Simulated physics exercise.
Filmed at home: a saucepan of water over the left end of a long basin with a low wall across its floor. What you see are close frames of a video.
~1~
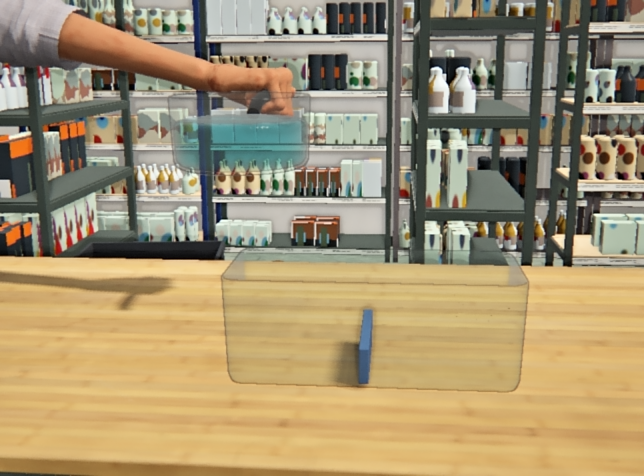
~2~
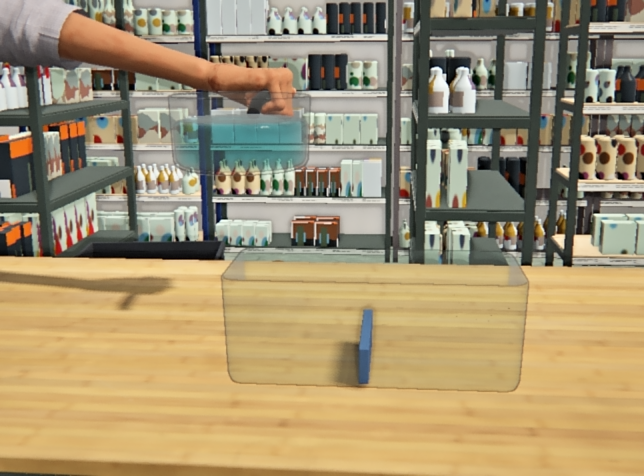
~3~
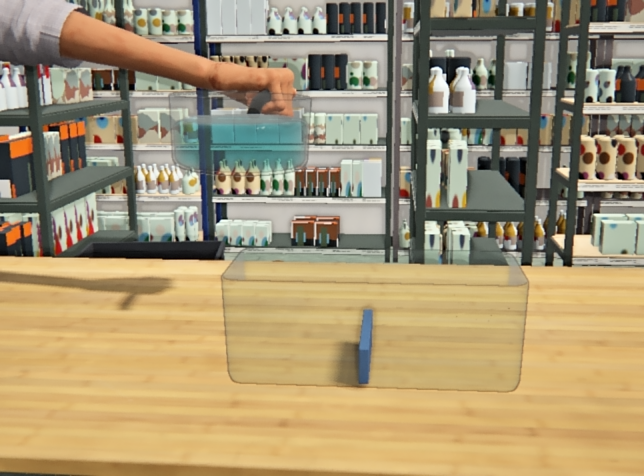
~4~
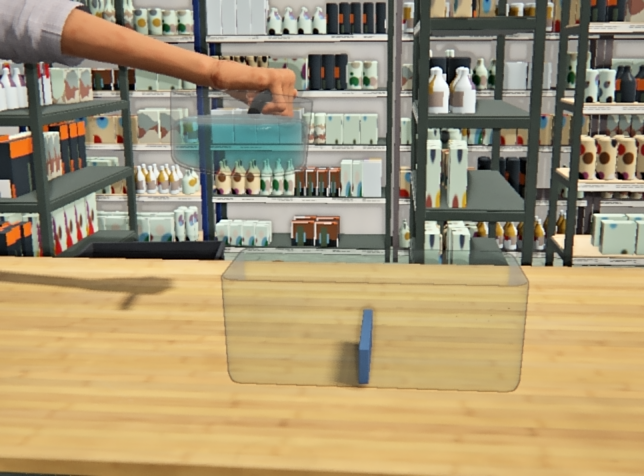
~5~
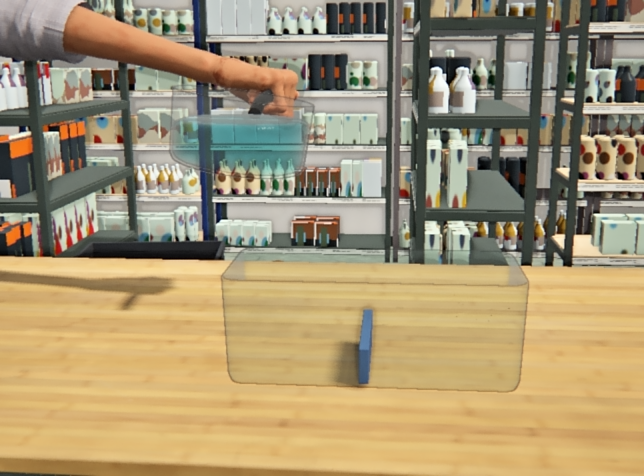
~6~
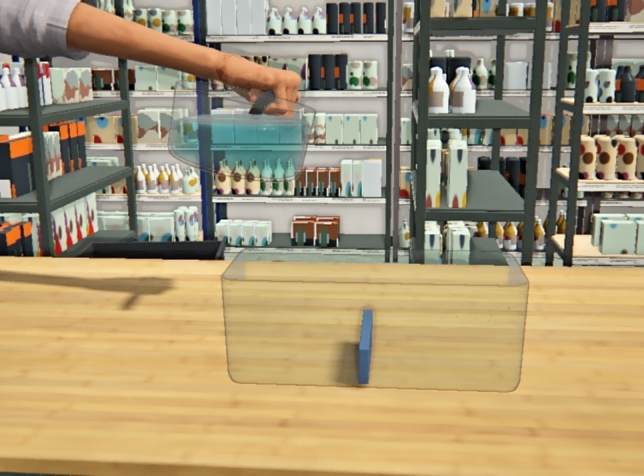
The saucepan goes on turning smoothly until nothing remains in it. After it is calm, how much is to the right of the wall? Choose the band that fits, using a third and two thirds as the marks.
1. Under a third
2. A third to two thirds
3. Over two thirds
2.
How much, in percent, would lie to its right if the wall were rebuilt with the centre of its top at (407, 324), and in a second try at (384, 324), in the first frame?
Roughly 5 % and 25 %.
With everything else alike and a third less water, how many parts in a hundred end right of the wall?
25 %.
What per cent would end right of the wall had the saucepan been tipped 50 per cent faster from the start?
Near 40 in a hundred.
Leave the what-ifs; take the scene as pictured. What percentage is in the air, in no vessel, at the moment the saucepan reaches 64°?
Roughly 30 percent.
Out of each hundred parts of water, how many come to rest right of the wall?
Share approx. 50 %.
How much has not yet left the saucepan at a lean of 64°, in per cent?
65 per cent or so.
A moment on, the saucepan is tipped part way and 66 per cent is still to pour, 3 is left of the wall and 2 right of it.
Next, the saucepan is tipped on its side and 17 per cent is still to pour, 21 is left of the wall and 48 right of it.
Then the saucepan is tipped on its side and 3 per cent is still to pour, 43 is left of the wall and 51 right of it.
Later the saucepan is tipped on its side and 0 per cent is still to pour, 48 is left of the wall and 51 right of it.
In the end 48 per cent lies left of the wall, 51 right of it and 1 outside.
